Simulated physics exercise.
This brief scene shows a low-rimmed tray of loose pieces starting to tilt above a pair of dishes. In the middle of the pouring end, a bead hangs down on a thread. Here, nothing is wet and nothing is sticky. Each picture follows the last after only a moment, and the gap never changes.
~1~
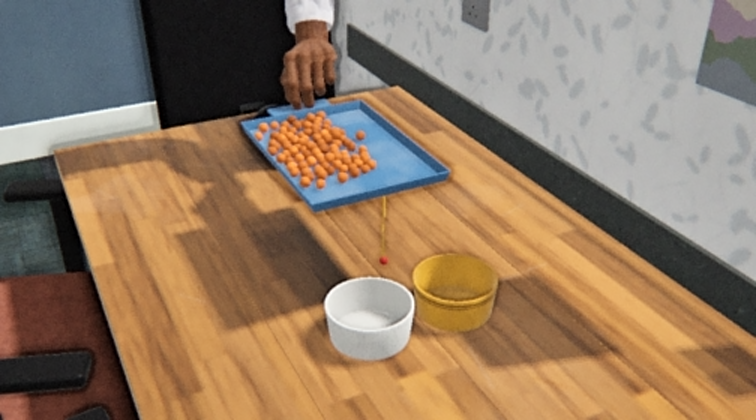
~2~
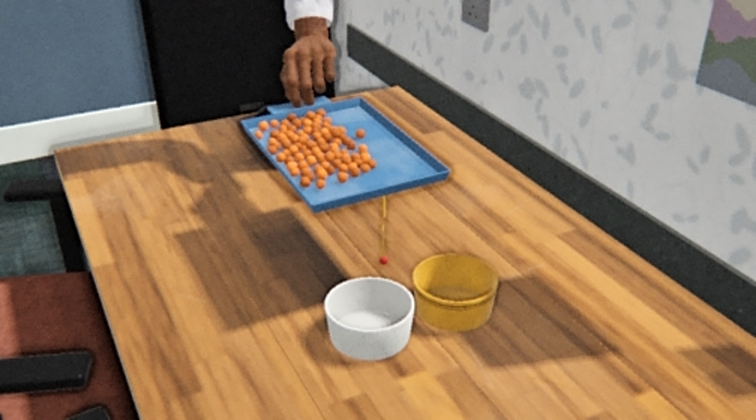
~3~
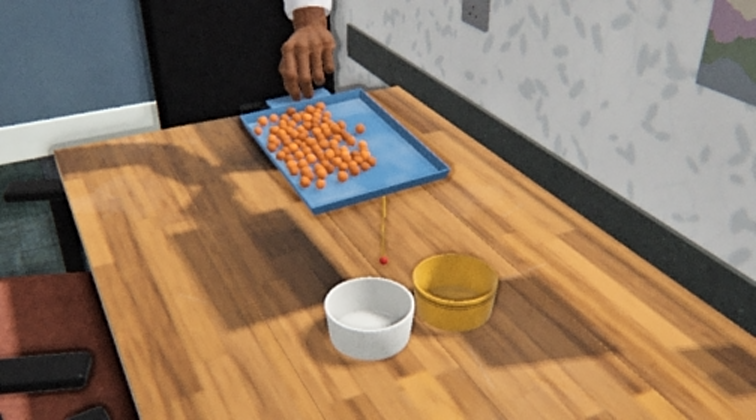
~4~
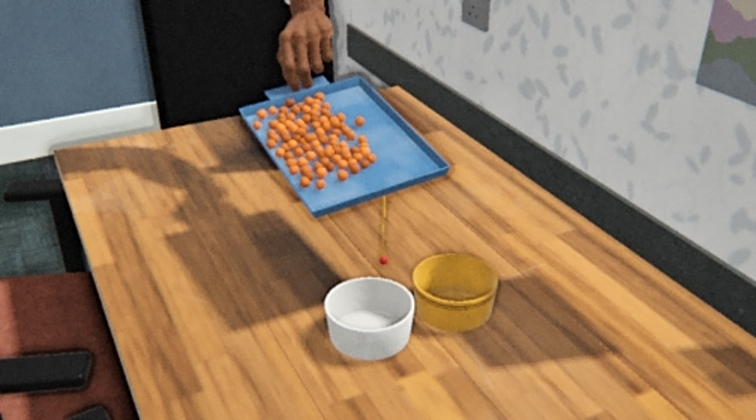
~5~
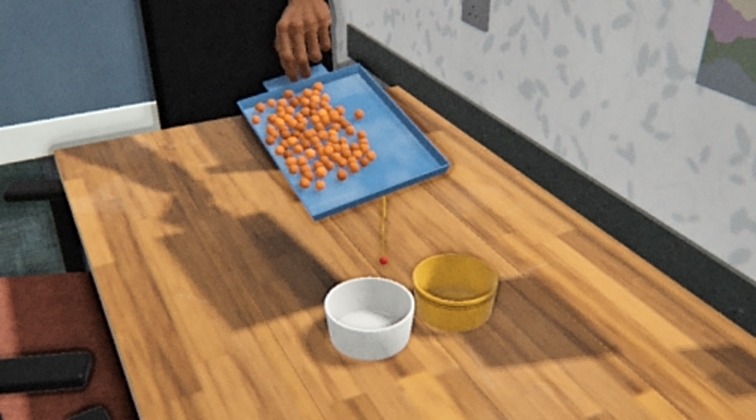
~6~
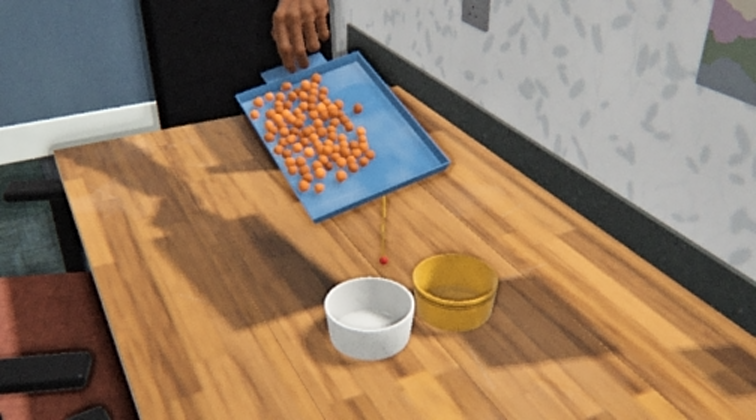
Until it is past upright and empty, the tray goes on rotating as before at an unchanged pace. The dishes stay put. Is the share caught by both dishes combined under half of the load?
Result: Mostly missed.
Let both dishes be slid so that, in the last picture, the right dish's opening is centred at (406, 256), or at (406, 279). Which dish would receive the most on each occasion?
One: The left-side dish. Two: The left-side dish.
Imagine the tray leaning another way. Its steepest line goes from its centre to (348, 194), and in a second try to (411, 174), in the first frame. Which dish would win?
The first try goes to the one on the left and the second to the one on the right.
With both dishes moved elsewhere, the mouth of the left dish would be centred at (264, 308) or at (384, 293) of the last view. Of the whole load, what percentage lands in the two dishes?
About 70 per cent first, then about 20 per cent.
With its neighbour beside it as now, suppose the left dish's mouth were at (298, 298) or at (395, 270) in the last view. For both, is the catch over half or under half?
At the first place the larger part, at the second less than half.
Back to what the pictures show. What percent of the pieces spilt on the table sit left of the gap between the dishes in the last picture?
Roughly 100 %.
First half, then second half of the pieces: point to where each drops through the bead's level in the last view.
(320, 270) for the early half, (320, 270) for the late half.
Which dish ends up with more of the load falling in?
That's going to be the left-positioned one.
Just after the last frame, tray tipped steeply; almost all on the tray; just a few in the left dish; just a few outside both; about a tenth in the air.
A moment on, tray tipped right over; roughly a quarter on the tray; roughly a quarter in the left dish; roughly a quarter outside both; roughly a third in the air.
Further on, tray tipped past a quarter turn; roughly a quarter in the left dish; the larger part outside both.
When it is over, tray tipped past a quarter turn; roughly a quarter in the left dish; not one in the right dish; the larger part outside both.
